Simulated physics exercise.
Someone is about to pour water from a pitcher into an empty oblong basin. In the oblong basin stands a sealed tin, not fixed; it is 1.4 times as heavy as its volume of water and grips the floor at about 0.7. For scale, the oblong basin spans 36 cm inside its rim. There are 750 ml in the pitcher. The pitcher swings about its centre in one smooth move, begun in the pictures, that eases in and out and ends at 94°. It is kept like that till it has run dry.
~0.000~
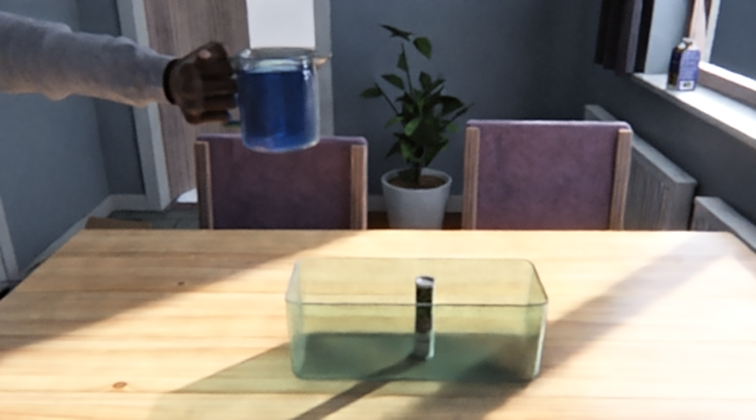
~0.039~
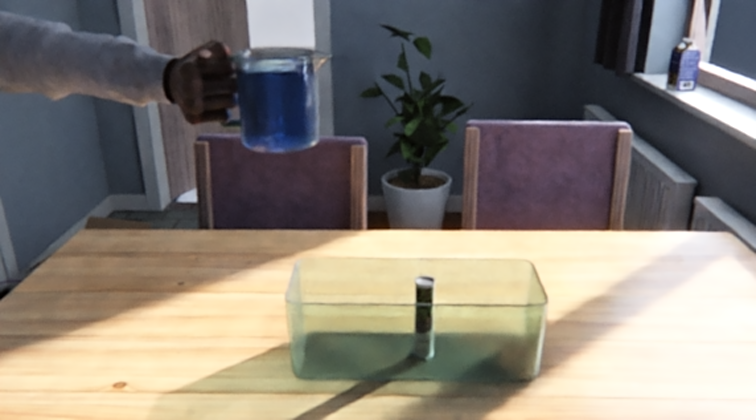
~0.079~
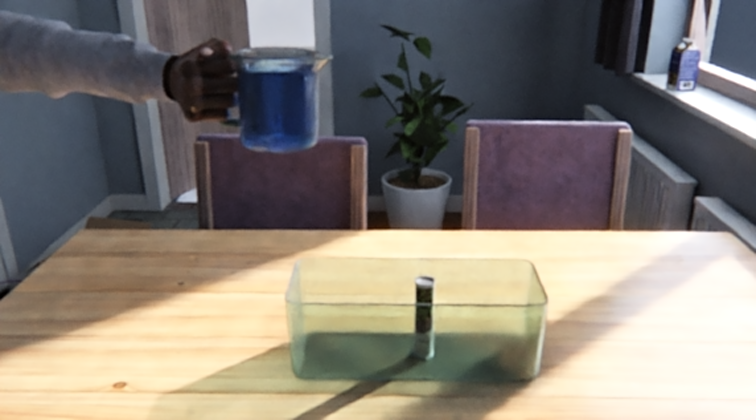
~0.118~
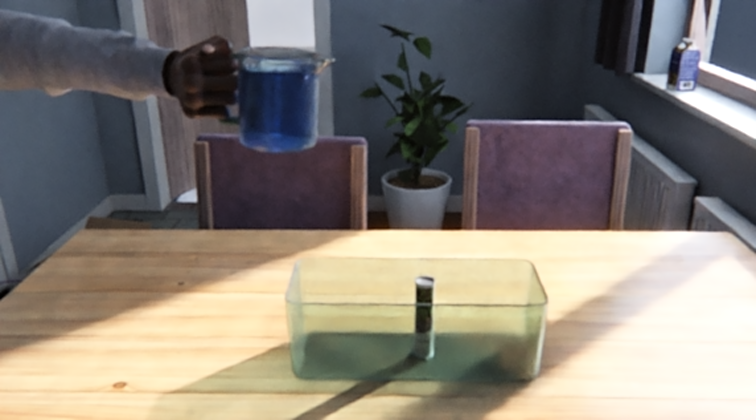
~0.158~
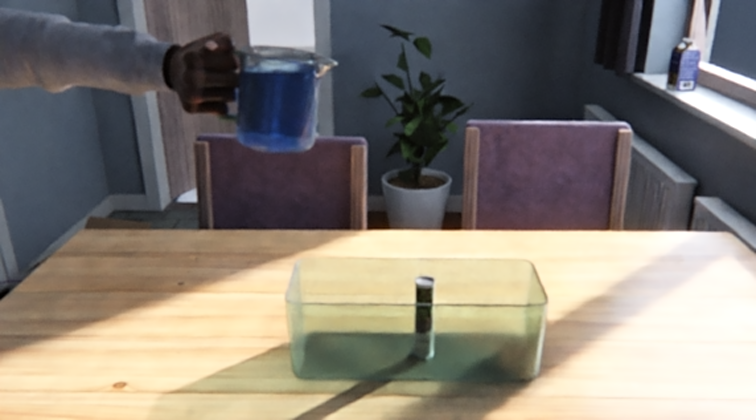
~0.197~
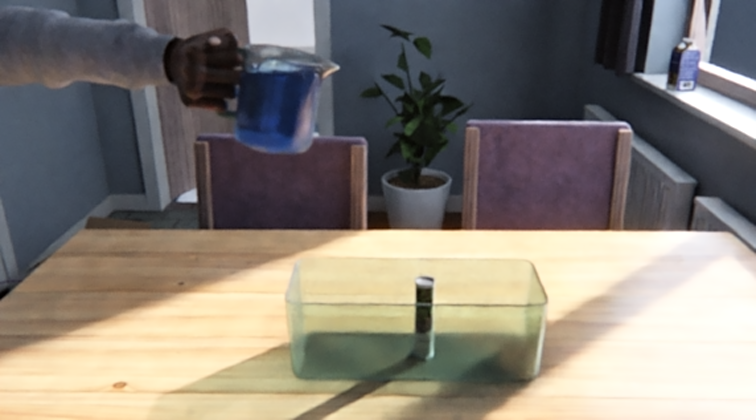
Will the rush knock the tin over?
The tin falls.
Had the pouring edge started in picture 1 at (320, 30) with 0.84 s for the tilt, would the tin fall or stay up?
Then it goes over.
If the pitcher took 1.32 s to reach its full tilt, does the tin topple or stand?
Then it goes over.
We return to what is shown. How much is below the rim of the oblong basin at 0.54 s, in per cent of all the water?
Some 0 per cent.
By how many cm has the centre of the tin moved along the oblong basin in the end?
About 9.5 cm.
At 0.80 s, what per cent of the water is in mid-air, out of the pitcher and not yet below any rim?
Some 34 per cent.
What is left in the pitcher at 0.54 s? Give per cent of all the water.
Some 82 per cent.
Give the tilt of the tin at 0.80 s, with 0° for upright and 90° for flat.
Near 10° from upright.
After 0.54 s the tilt is 67° and 82 per cent is still to pour; the tin stands where it began.
After 0.80 s the tilt is 93° and 38 per cent is still to pour; the tin leans 9°.
After 1.06 s the tilt is 94° and 12 per cent is still to pour; the tin lies on its side.
After 1.35 s the tilt is 94° and 4 per cent is still to pour; the tin lies on its side.
In the end the tin lies on its side.
